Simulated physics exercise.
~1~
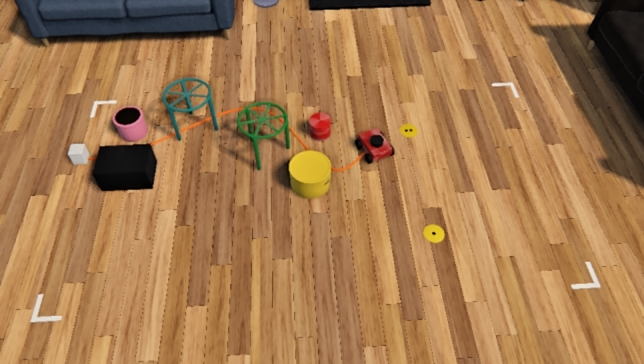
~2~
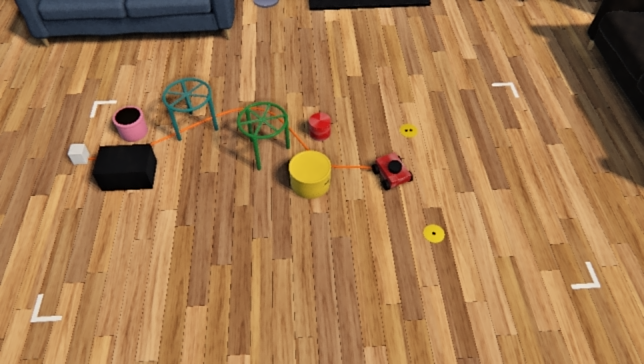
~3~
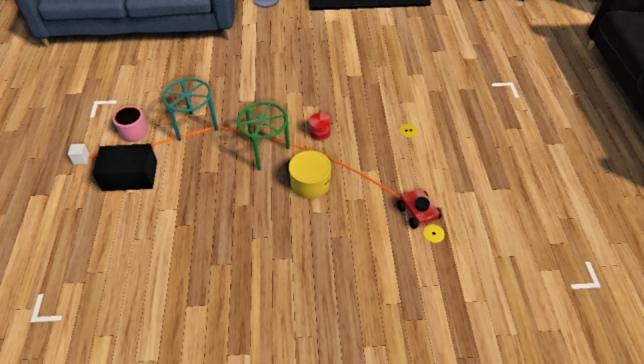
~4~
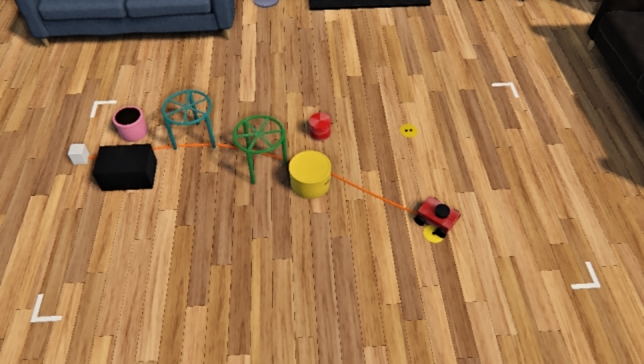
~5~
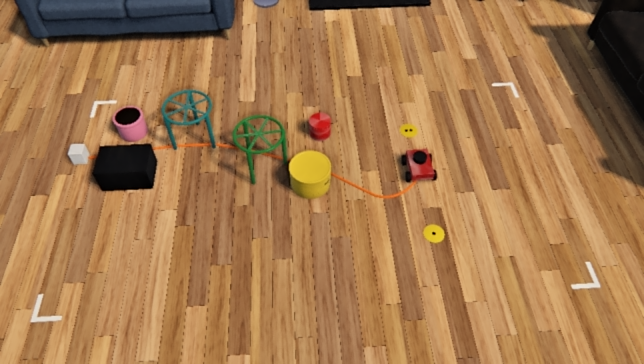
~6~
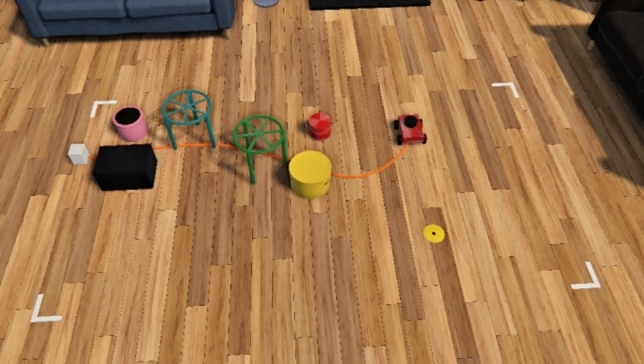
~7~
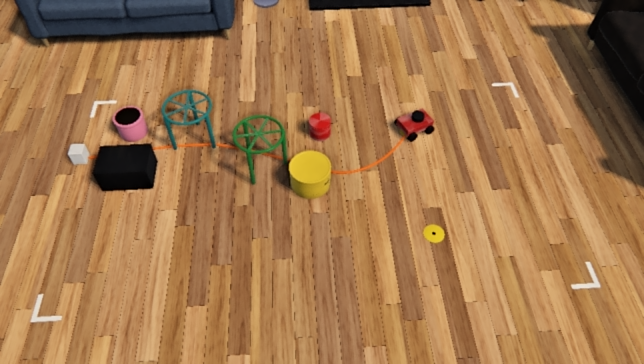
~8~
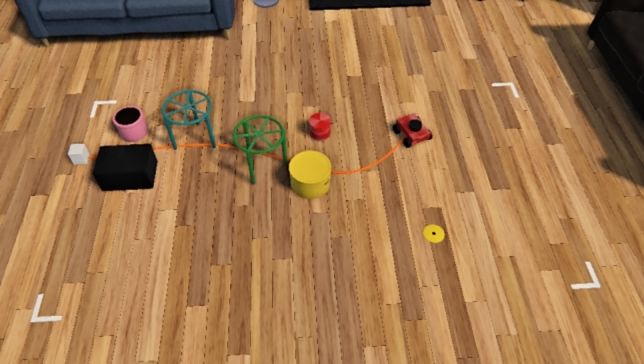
At the start, a small red cart sits right of a yellow bin on a wooden floor, trailing an orange lead that runs back past green and teal stools, a red tub, a pink pot and a black crate. The cart drives down and to the right toward the lower yellow mark, drawing the lead straight. As it reaches that mark, both stools shift slightly. The cart then heads back up, and the lead curves loosely behind it. It reaches the upper yellow mark, covers it and turns a little in place. It ends there, with the lead still slack and both stools upright.
